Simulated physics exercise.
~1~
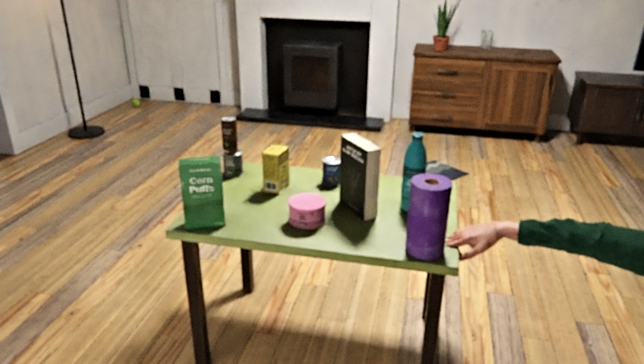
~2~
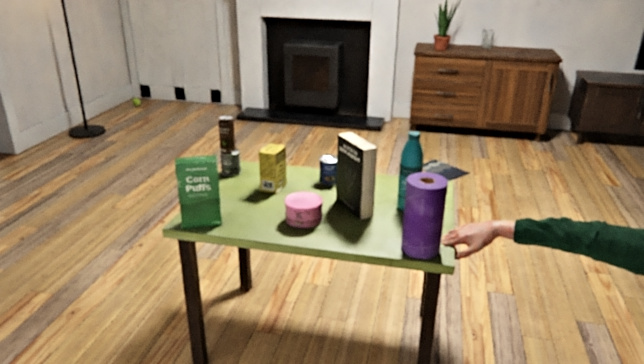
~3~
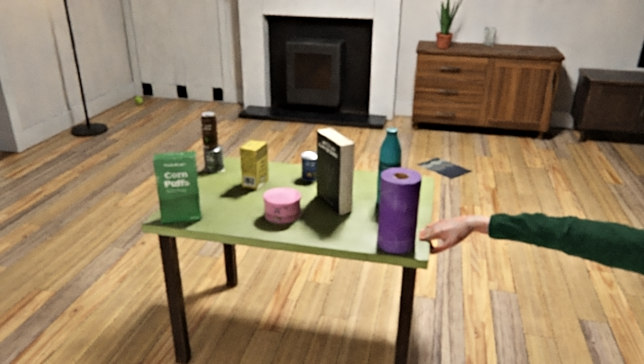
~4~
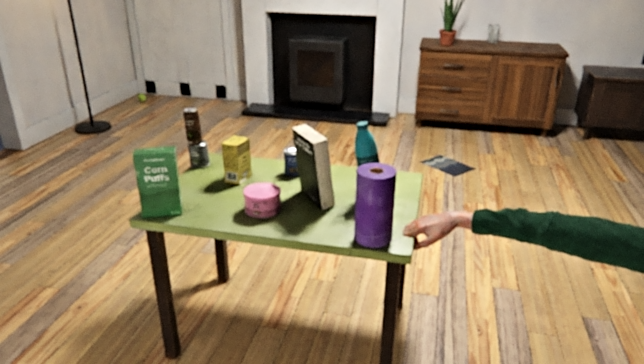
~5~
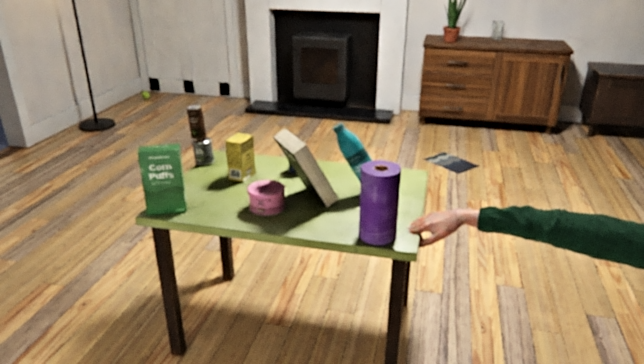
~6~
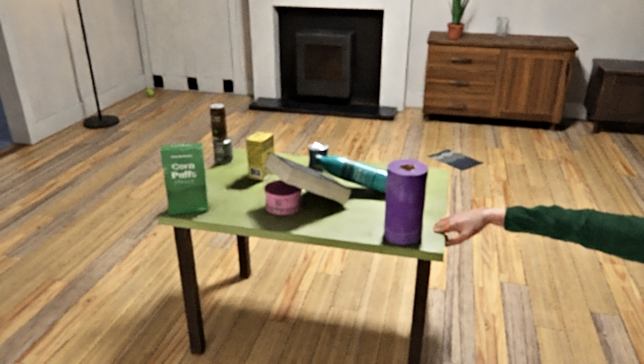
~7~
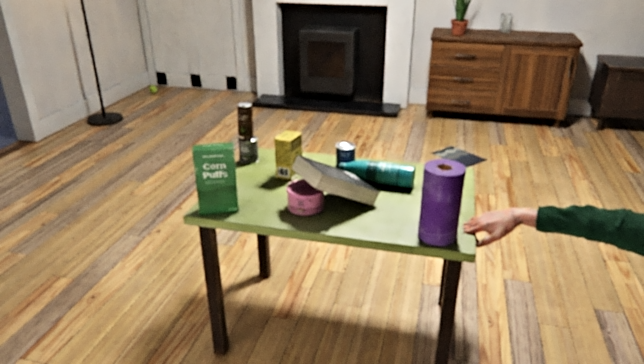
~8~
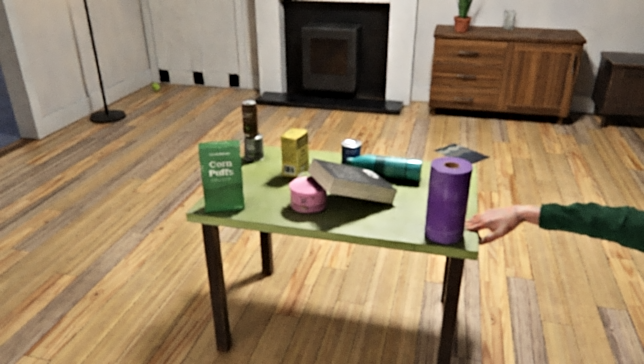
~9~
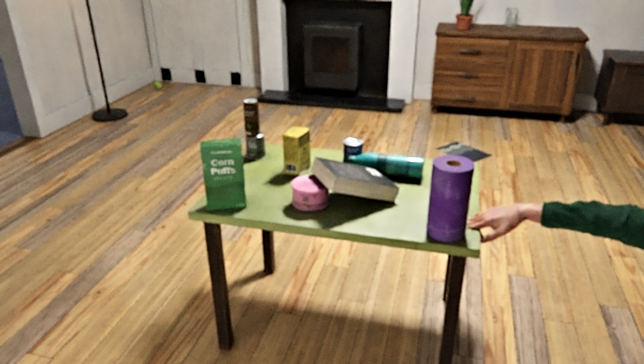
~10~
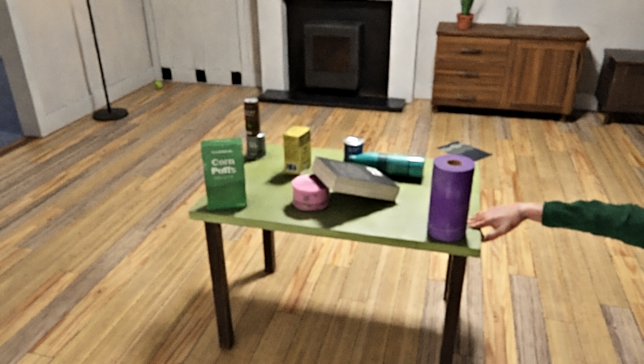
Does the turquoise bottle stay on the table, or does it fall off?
The turquoise bottle stays on the table. It tips over and ends lying on its side on the green top.
Living room with a hand shoving a green table left then back right, toppling a turquoise bottle and black book on top.
